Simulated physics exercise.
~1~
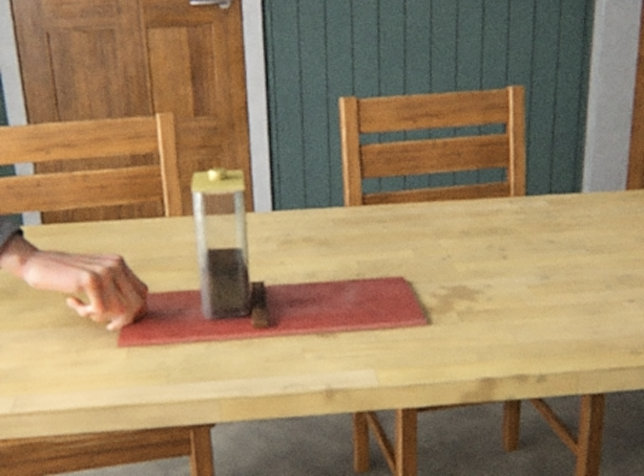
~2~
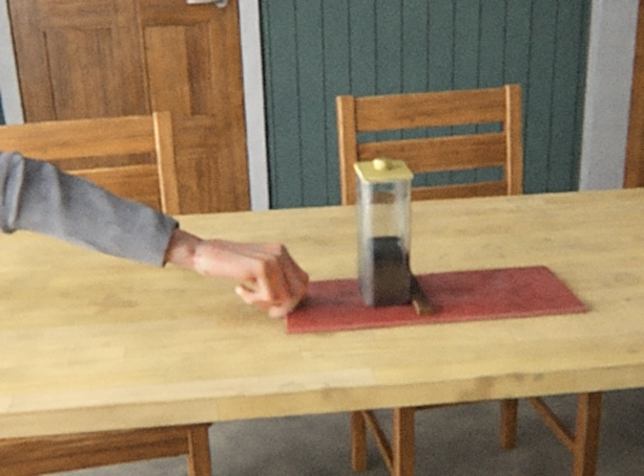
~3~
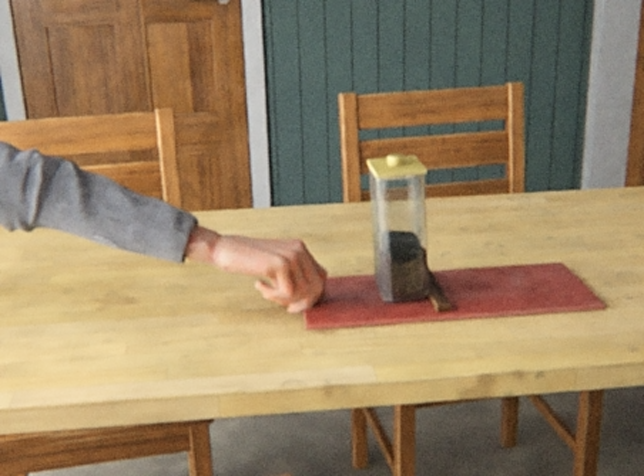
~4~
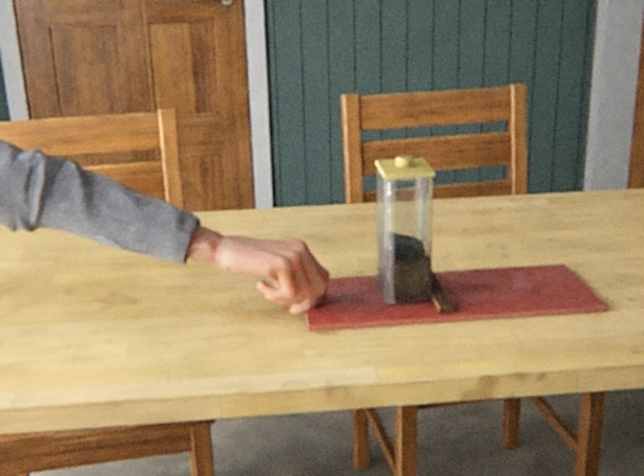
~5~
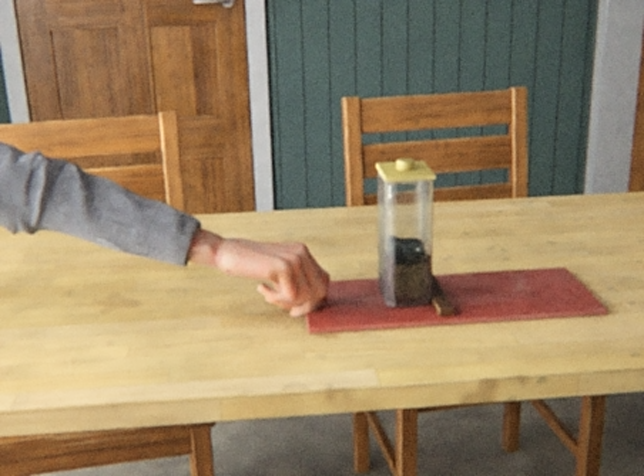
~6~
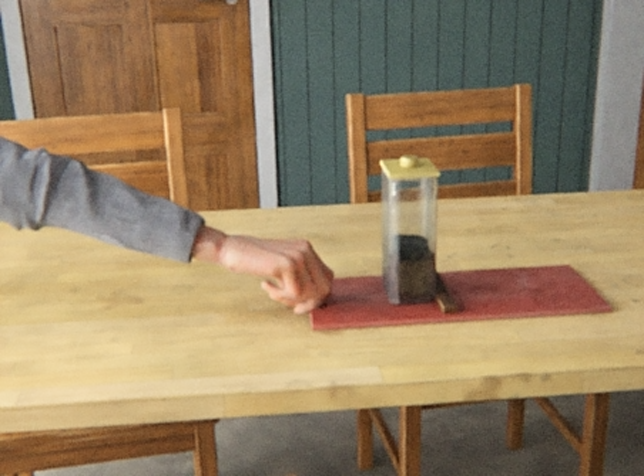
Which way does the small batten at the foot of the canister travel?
The batten moves to the right, along with the red board it sits on.
